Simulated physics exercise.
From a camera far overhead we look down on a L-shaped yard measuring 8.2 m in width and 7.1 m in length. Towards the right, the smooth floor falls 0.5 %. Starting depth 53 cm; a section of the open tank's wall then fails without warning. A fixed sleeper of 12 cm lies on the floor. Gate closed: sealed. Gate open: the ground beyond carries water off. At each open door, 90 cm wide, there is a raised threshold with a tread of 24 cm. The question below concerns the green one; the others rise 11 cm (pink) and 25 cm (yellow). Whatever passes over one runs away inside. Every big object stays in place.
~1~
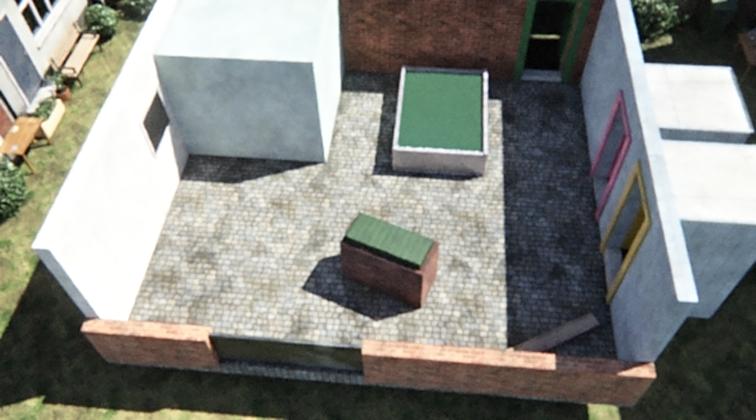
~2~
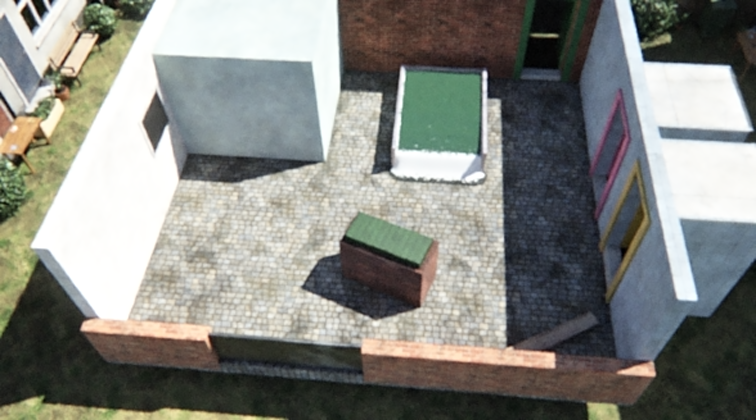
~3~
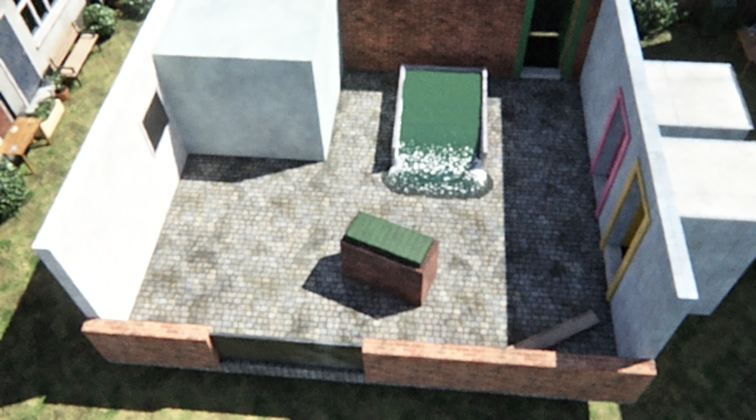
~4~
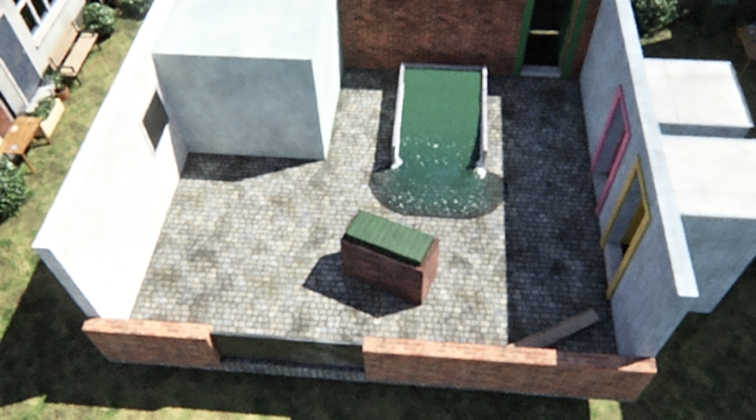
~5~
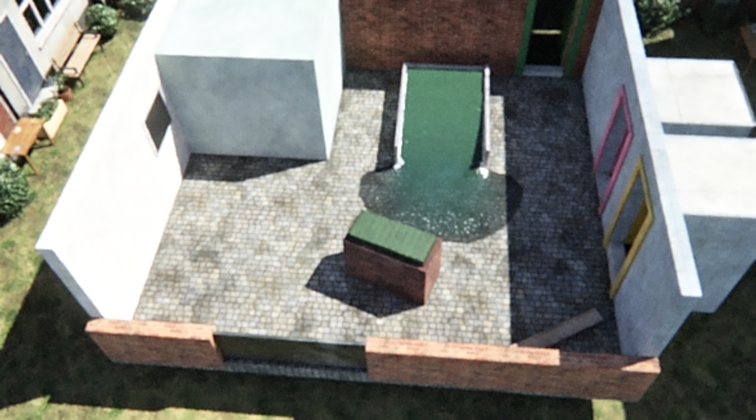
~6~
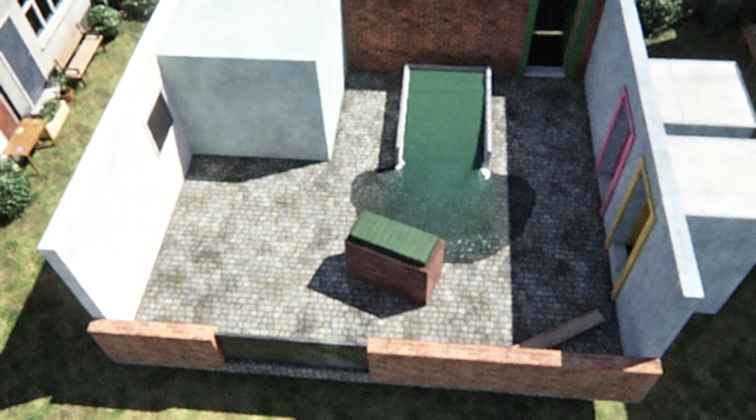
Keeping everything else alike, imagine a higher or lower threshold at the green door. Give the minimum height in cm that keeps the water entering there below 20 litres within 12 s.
It would need to be at least 5.5 cm high.
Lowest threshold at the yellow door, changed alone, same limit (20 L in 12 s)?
I'd raise yellow to close to 11.0 cm.
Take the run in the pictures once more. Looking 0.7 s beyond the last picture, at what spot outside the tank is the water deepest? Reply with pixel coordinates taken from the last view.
Look close to (423, 261).
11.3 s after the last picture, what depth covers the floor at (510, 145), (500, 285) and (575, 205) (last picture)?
Going through the spots in order gives 5, 4 and 4 centimetres.
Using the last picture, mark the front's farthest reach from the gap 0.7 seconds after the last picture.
The farthest wet point is roughly at (461, 367) in the last view.
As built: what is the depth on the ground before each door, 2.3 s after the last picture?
Green 0, pink 0, yellow 7 cm.
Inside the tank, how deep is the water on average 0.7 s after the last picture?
Around 32 centimetres.
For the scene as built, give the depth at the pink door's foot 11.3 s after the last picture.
Depth: Near 4.5 cm.
Then, 0.7 s after the last picture water covers 25 % of the floor, deepest (30 cm) near (423, 261); it has not reached the green door.
Then, 2.3 s after the last picture water covers 45 % of the floor, deepest (24 cm) near (527, 341); it has not reached the green door.
Then, 11.3 s after the last picture water covers 95 % of the floor, deepest (8 cm) near (577, 120); 8 cm at the green door, 0 litres in over its 11 cm threshold.
At the green door as built, the water peaked near 9 cm, 7.1 s after the last picture.
Run again over the same 12 s with other heights there, 31 litres in over 4.5 cm, 12 litres over 6 cm. The limit of 20 litres is kept from about 5.5 cm up.
